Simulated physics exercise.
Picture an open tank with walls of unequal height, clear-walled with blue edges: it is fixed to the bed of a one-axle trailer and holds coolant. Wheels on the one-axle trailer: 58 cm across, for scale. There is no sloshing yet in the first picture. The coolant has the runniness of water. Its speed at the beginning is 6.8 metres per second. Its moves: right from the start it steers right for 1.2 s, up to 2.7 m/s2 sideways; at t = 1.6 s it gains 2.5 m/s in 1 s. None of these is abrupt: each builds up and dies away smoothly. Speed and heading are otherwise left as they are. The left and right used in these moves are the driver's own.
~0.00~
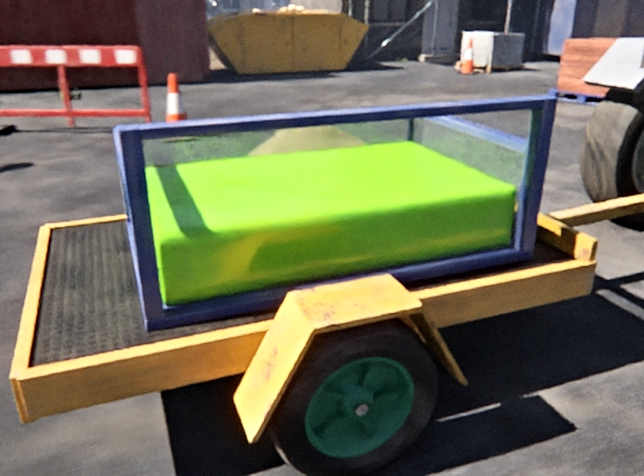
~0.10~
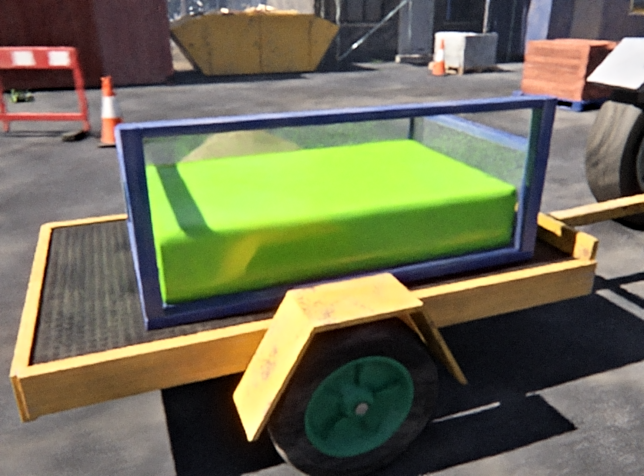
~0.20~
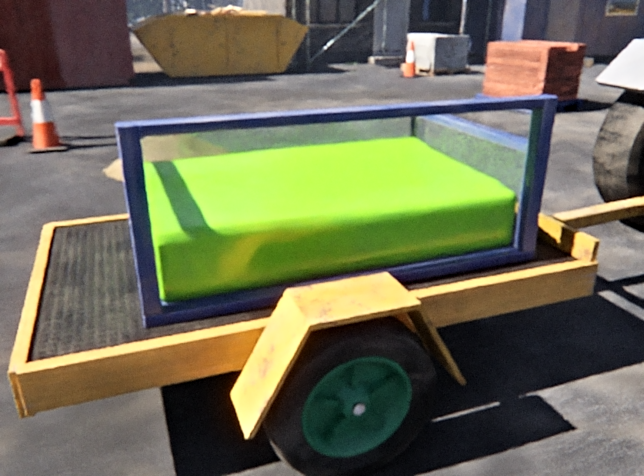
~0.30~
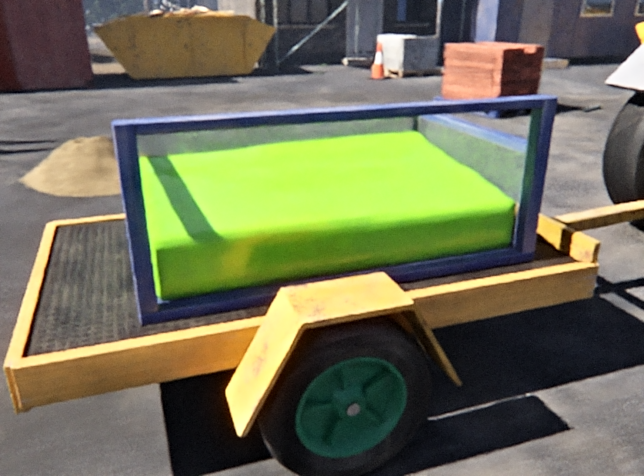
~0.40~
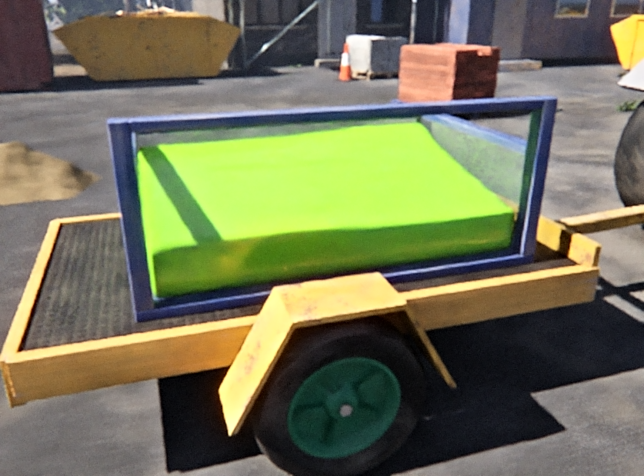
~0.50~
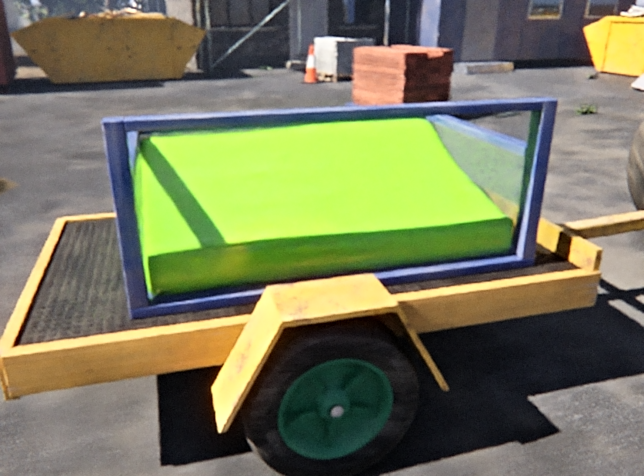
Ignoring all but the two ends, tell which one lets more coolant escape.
The left one.
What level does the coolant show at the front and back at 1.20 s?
I'd say some 28 centimetres in front and some 28 centimetres behind.
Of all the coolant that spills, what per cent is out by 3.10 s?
Close to 80 in a hundred.
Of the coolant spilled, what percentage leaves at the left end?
Share: Around 80%.
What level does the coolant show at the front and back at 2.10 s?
The front reads 14 cm and the back reads 48 cm.
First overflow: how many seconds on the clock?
That comes at some 1.0 s.
After 1.20 s the surface is 27 cm up at the front and 27 cm at the back; 1 per cent is out, over the far side.
After 2.10 s the surface is 15 cm up at the front and 48 cm at the back; 1 per cent is out, over the far side.
After 3.10 s the surface is 19 cm up at the front and 24 cm at the back; 17 per cent is out, over the left end, a little elsewhere.
After 5.59 s 21 per cent is out, over the left end, a little elsewhere; the right end has passed 3 per cent and the left end 16.
